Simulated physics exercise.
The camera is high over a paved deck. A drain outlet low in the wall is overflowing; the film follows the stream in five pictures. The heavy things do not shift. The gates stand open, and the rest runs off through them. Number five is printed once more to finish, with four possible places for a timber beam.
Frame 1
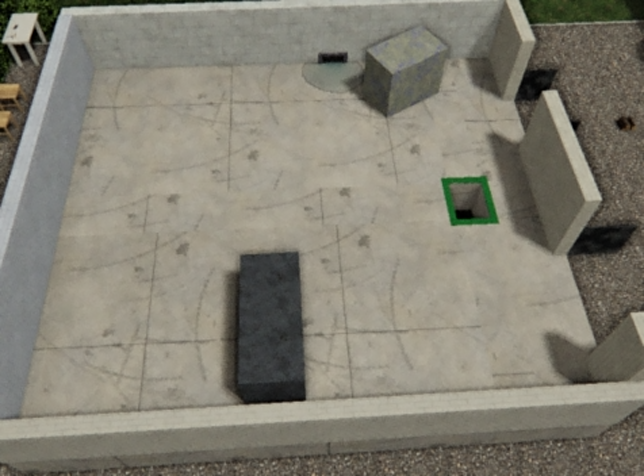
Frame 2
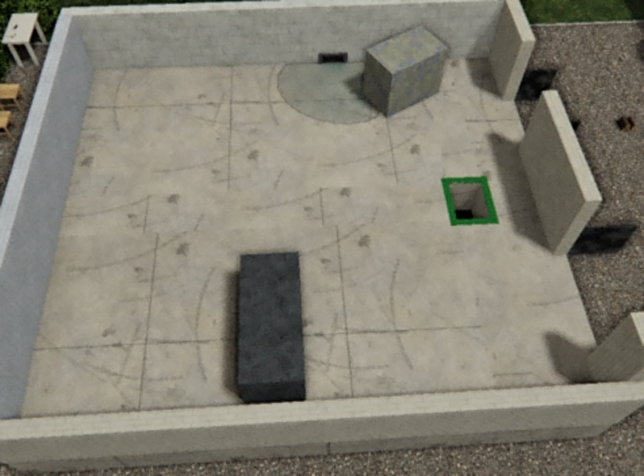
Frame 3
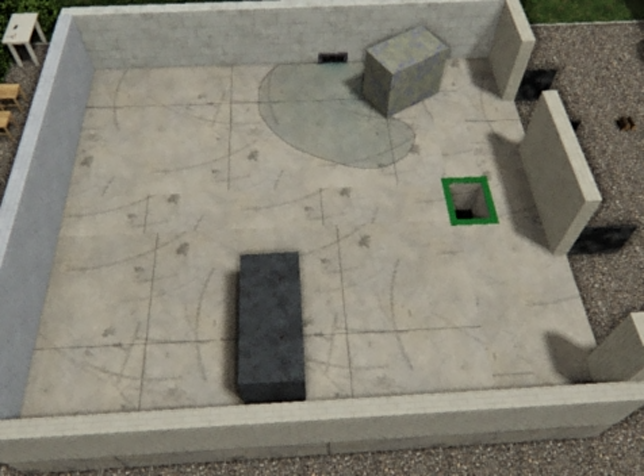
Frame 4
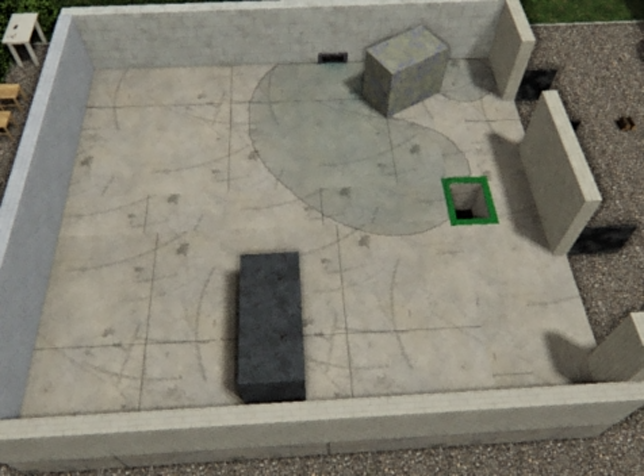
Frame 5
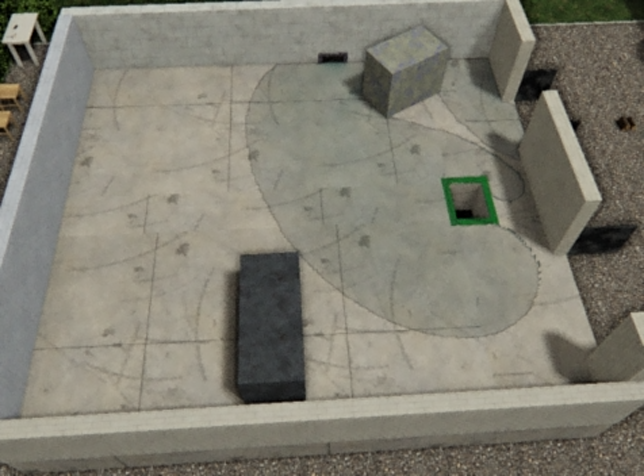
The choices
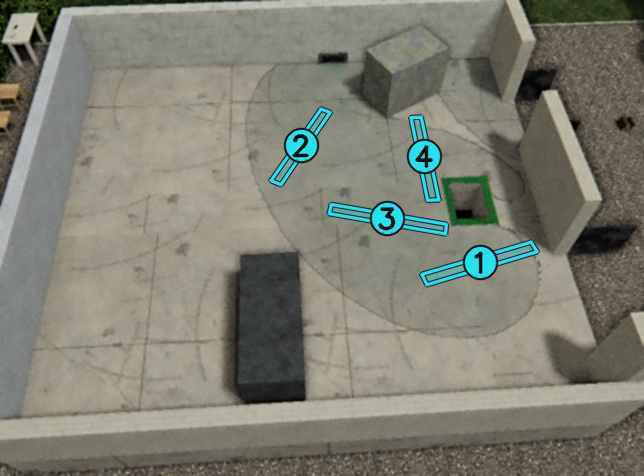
A paved, pale stone deck enclosed by low walls with gaps along the right side is seen from high above by a still camera. A dark block stands near the front, a grey-green block by the back wall beside a small dark outlet, and a green-edged square pit at right. Thin greyish water spreads from the outlet, curves around the grey-green block, widens forward and rightward, and reaches the pit, surrounding it.
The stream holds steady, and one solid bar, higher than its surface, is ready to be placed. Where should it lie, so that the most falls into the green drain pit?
3 works best here.
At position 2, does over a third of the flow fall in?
No, it does not.
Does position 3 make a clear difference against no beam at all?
Yes.
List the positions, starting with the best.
3, 1, 2, 4.
On the marked copy, 1 from (424, 279) to (534, 246); 2 from (275, 182) to (325, 110); 3 from (330, 209) to (446, 229); 4 from (433, 200) to (416, 117).
With 1, about 37 % of the stream runs into the green drain pit, about 62 % out by the gates.
With 2, about 19 % of the stream runs into the green drain pit, about 78 % out by the gates.
With 3, about 55 % of the stream runs into the green drain pit, about 43 % out by the gates.
With 4, about 2 % of the stream runs into the green drain pit, about 97 % out by the gates.
